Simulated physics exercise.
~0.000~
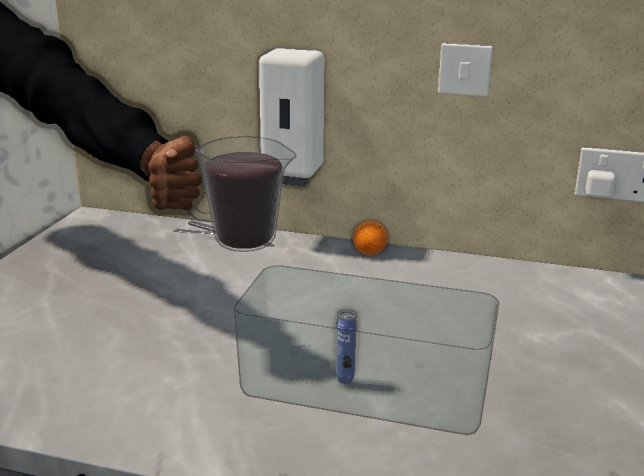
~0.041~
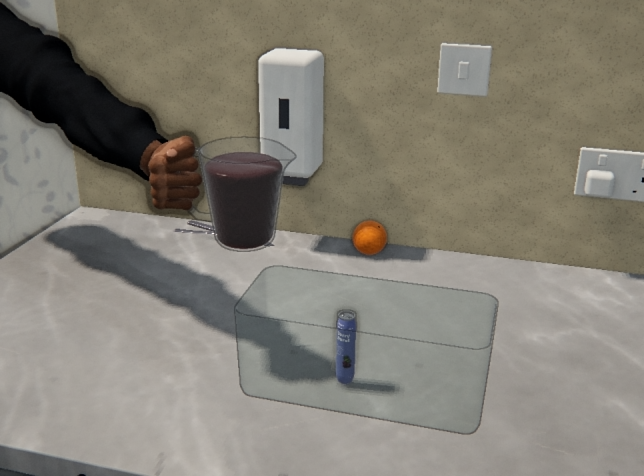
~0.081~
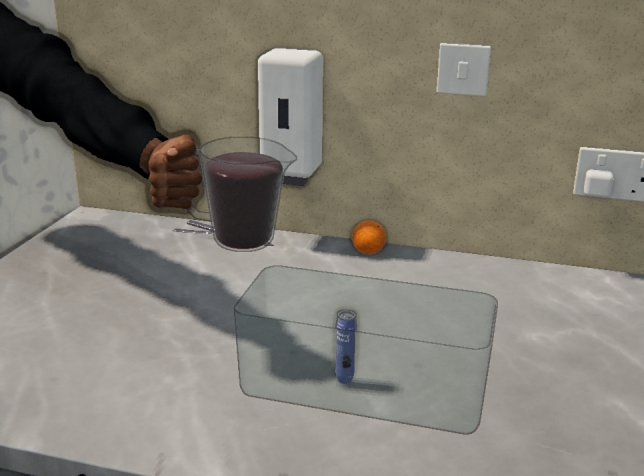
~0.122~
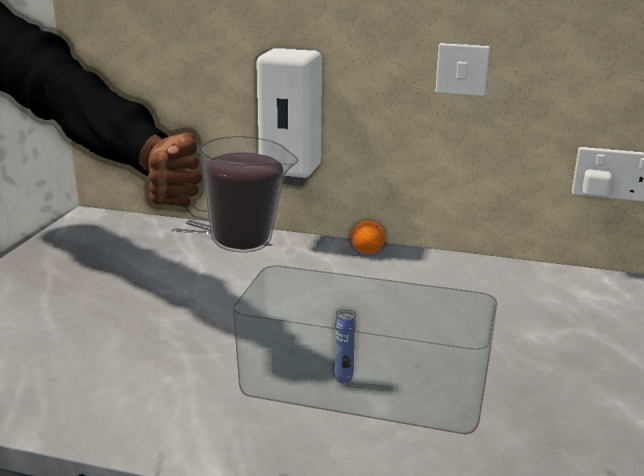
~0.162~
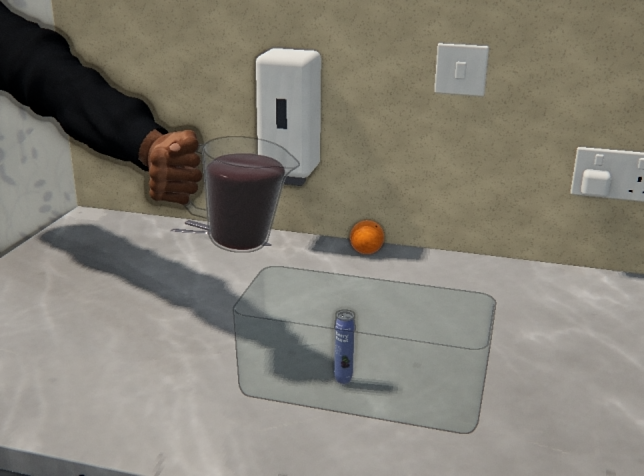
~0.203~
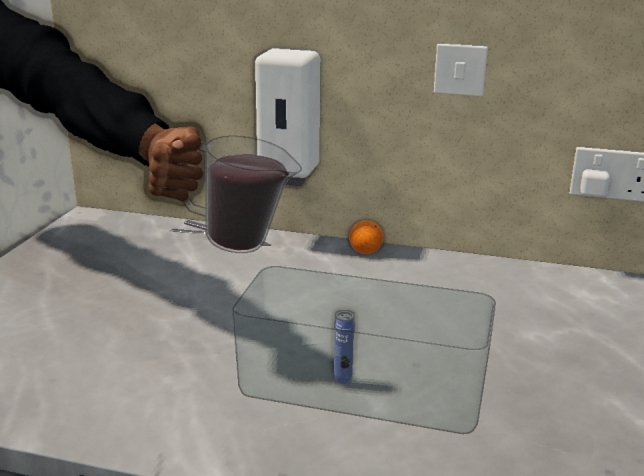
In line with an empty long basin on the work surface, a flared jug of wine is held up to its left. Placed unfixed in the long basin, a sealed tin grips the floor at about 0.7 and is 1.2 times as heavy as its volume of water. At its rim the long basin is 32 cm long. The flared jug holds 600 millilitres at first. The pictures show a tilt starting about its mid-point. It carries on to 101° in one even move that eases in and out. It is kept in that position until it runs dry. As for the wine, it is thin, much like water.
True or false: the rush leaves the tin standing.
False.
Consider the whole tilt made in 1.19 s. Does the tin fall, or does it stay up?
Outcome - the tin comes down.
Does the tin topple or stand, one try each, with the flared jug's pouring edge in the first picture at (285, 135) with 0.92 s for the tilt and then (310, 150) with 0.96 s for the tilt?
Run one: It tumbles. Run two: It tumbles.
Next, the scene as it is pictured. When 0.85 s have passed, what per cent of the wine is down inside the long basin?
Close to 56 in a hundred.
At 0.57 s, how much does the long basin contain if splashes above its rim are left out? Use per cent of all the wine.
Roughly 5 percent.
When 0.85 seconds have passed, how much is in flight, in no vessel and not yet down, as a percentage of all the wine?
I'd put it at about 18 per cent of the liquid.
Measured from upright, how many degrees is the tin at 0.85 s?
Near 0 degrees.
After 0.57 s the tilt is 68° and 77 per cent is still to pour; the tin stands where it began.
After 0.85 s the tilt is 99° and 26 per cent is still to pour; the tin stands where it began.
After 1.13 s the tilt is 101° and 2 per cent is still to pour; the tin lies on its side.
After 1.44 s the tilt is 101° and 0 per cent is still to pour; the tin lies on its side.
In the end the tin lies on its side.
